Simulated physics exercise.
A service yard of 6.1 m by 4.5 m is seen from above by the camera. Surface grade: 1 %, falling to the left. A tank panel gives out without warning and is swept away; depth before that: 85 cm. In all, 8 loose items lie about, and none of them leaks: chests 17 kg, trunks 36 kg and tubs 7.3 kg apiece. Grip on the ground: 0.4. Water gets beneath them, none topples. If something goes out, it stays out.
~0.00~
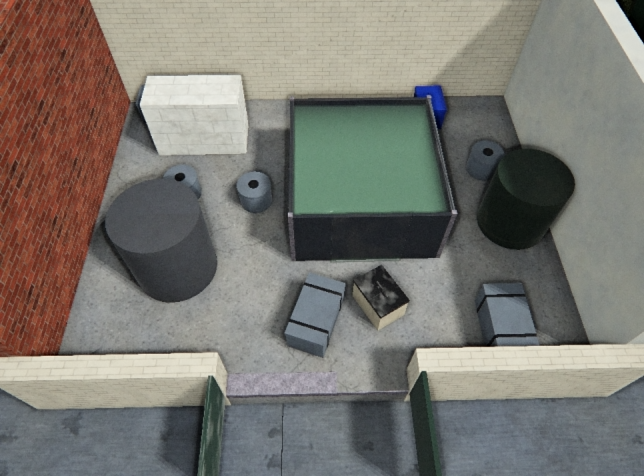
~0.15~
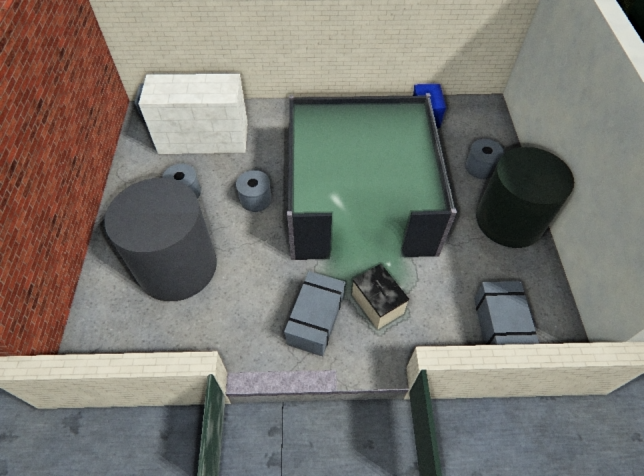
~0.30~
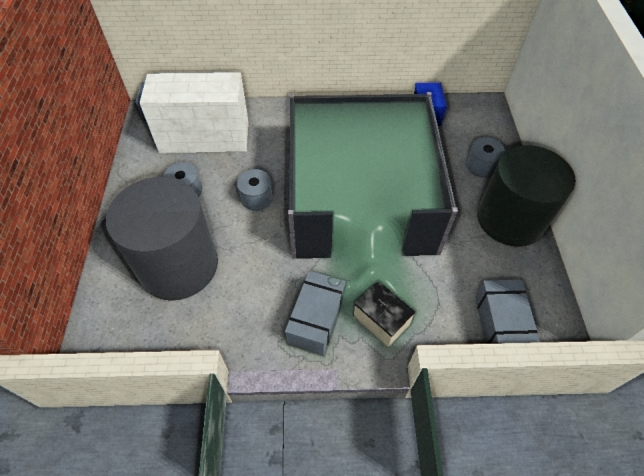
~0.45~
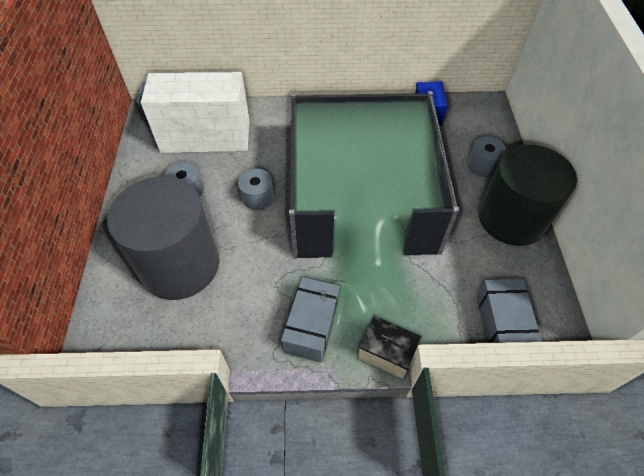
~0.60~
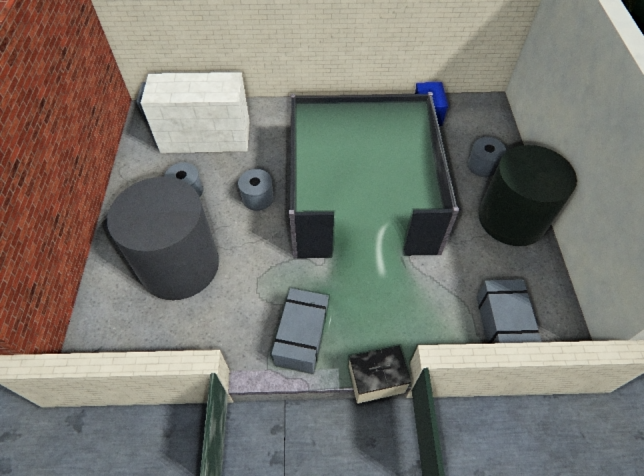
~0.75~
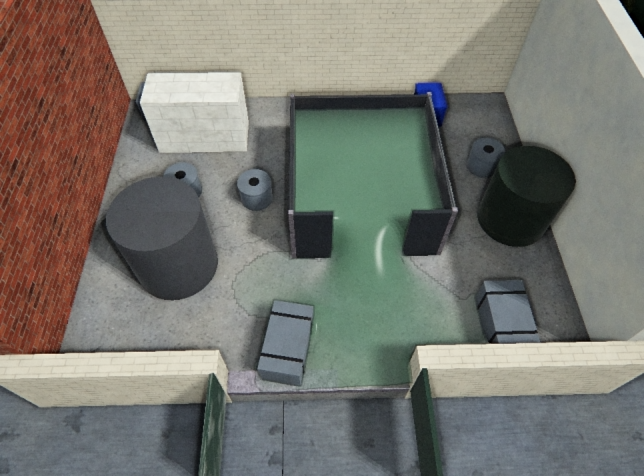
Green water pouring through a gap in a tank's front wall, pushing a dark-topped box out of the yard's opening and shifting a grey trunk.
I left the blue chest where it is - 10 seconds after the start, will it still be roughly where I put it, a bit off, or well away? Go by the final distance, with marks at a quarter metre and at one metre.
Roughly where you put it.
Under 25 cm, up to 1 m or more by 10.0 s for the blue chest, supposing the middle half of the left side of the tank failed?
Outcome for the blue chest: Long-distance displacement.
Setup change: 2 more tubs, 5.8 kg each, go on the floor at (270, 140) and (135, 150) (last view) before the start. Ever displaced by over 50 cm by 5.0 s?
Respectively: Inside the limit and inside the limit.
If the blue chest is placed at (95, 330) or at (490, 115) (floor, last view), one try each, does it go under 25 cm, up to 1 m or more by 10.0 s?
Spot one - it barely budges; spot two - it barely budges.
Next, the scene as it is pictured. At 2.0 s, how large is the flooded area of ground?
Close to 11.5 m2, I'd say.
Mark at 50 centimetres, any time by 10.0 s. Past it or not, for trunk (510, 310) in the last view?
Verdict: Crossed the line.
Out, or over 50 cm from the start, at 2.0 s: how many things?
By then the count is 3.
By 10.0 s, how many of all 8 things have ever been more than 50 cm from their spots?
That comes to 3.
After 2.0 s the blue chest is near (431, 95), 0.0 m from its start, aground; 1 of 8 are out; 0 afloat.
After 4.5 s the blue chest is near (431, 95), 0.0 m from its start, aground; 1 of 8 are out; 1 afloat.
After 7.0 s the blue chest is near (431, 95), 0.0 m from its start, aground; 1 of 8 are out; 0 afloat.
After 10.0 s the blue chest is near (431, 95), 0.0 m from its start, aground; 1 of 8 are out; 1 afloat.
